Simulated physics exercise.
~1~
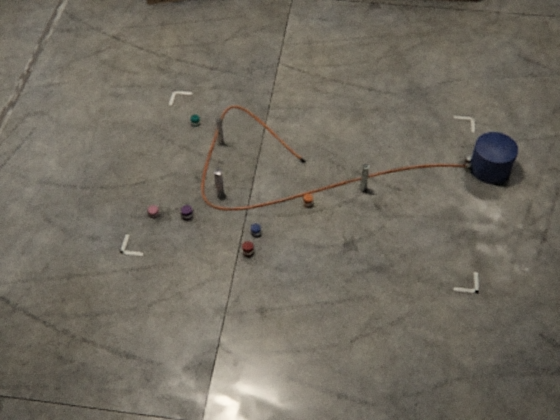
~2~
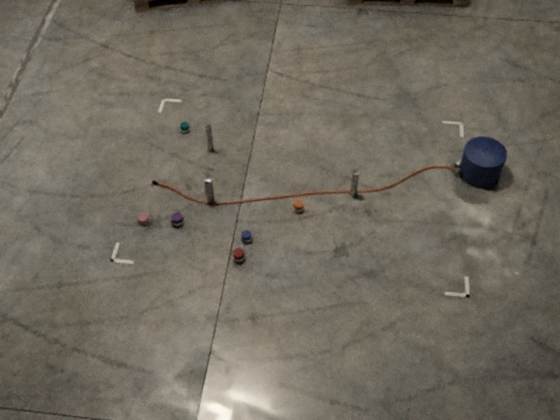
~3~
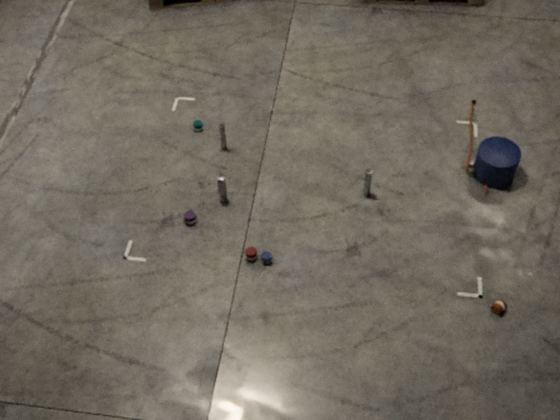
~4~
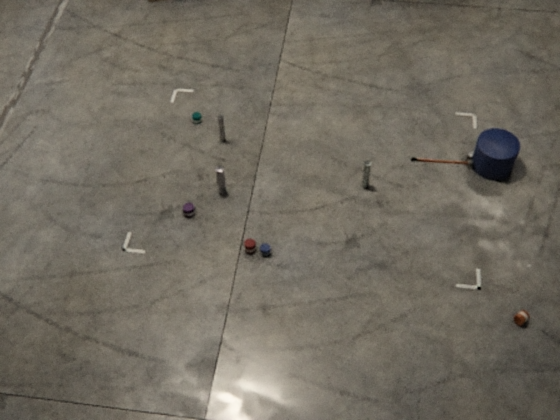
A blue drum-shaped machine sits at the right of a grey concrete floor, seen from above, with a long orange lead looping out among three upright steel posts. Small teal, pink, purple, red, blue and orange canisters stand around the lead, inside white tape corners. The lead draws in toward the machine, its loop opening out until it trails past the lower posts. It then shortens to a stub pointing up beside the drum; the pink canister is gone from view, the blue one sits against the red, and the orange one lies at lower right. Finally the stub points left, and the orange canister rests slightly farther out, on its side.
